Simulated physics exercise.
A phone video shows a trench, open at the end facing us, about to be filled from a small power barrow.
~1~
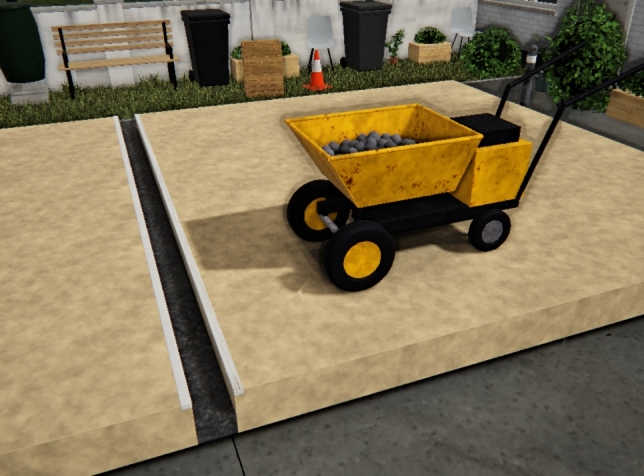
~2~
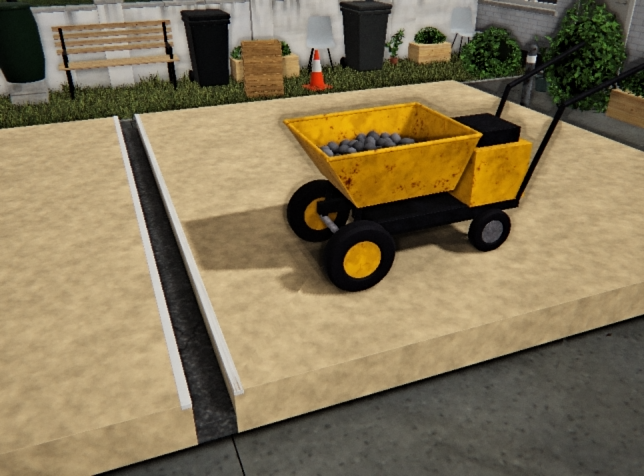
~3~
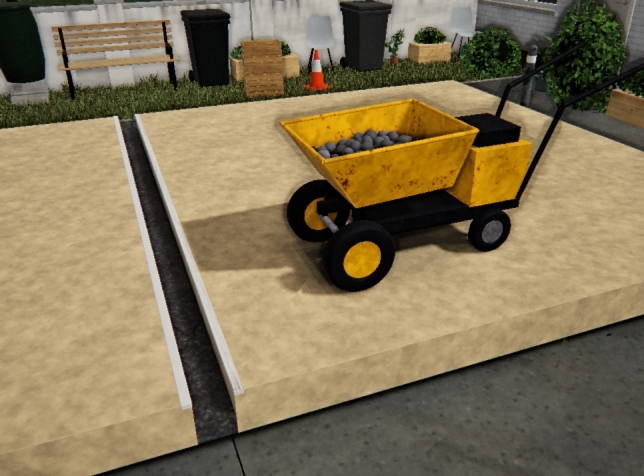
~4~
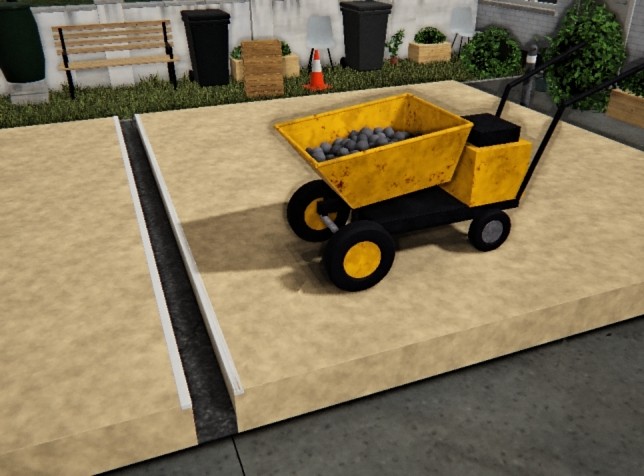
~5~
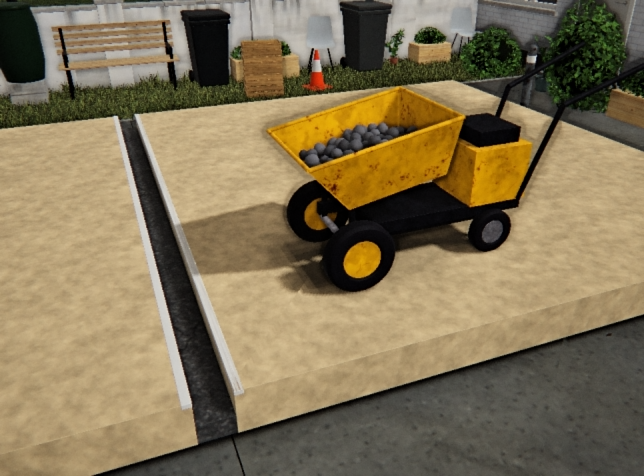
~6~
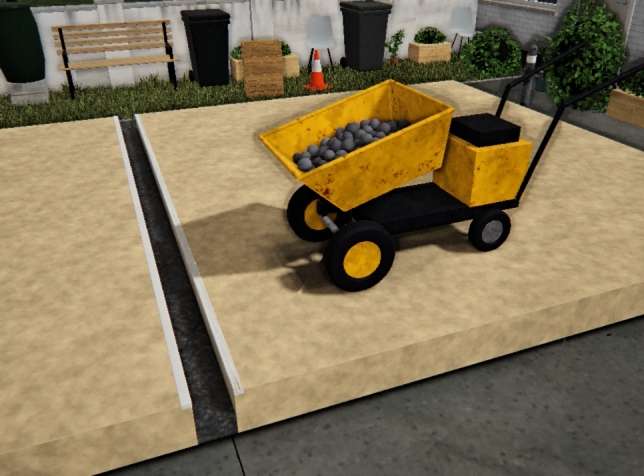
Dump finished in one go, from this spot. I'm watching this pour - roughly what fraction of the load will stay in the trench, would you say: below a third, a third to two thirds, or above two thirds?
I would say a third to two thirds.
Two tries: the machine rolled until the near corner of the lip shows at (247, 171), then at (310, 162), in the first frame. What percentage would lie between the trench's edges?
First spot: Roughly 0 percent; second spot: Roughly 60 percent.
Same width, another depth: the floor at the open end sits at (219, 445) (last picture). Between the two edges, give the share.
Estimate: Approx. 60 %.
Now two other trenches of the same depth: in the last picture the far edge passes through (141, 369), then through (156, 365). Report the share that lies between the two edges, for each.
Around 60 percent first, around 60 percent second.
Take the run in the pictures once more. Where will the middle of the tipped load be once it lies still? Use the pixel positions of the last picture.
I'd place the middle at about (190, 292).
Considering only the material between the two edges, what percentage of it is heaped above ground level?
About 30 in a hundred.
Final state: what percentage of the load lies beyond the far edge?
Roughly 5 per cent of the load.
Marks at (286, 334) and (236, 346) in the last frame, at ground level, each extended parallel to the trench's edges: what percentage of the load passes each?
Estimate: 80 % and 70 %, respectively.
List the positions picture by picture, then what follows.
Lip of the skip near (330, 159), level; top of the load near (371, 150), round cobbles; first edge of the trench near (223, 349); far edge near (175, 360), the trench under half as wide as the skip, and about as deep as wide, in the first picture.
Lip of the skip near (329, 160), level; top of the load near (389, 149), in the second picture.
Lip of the skip near (324, 162), tipped barely; top of the load near (386, 147), in the third picture.
Lip of the skip near (317, 166), tipped a little; top of the load near (381, 145), in the fourth picture.
Lip of the skip near (309, 171), tipped a little; top of the load near (387, 142), in the fifth picture.
Lip of the skip near (299, 179), tipped clearly; top of the load near (379, 139); first edge of the trench near (223, 349); far edge near (175, 360), in the sixth picture.
Shortly afterwards, skip tipped steeply; the whole lot in the skip.
Next, skip tipped right over; the bulk in the skip; a little short of the trench; only a few in or heaped over the trench; only a few falling.
Some moments later, skip tipped right over; near a quarter in the skip; near a quarter short of the trench; near half in or heaped over the trench; a little beyond it.
In the end, skip tipped right over; near a quarter in the skip; near a quarter short of the trench; near half in or heaped over the trench; a little beyond it.
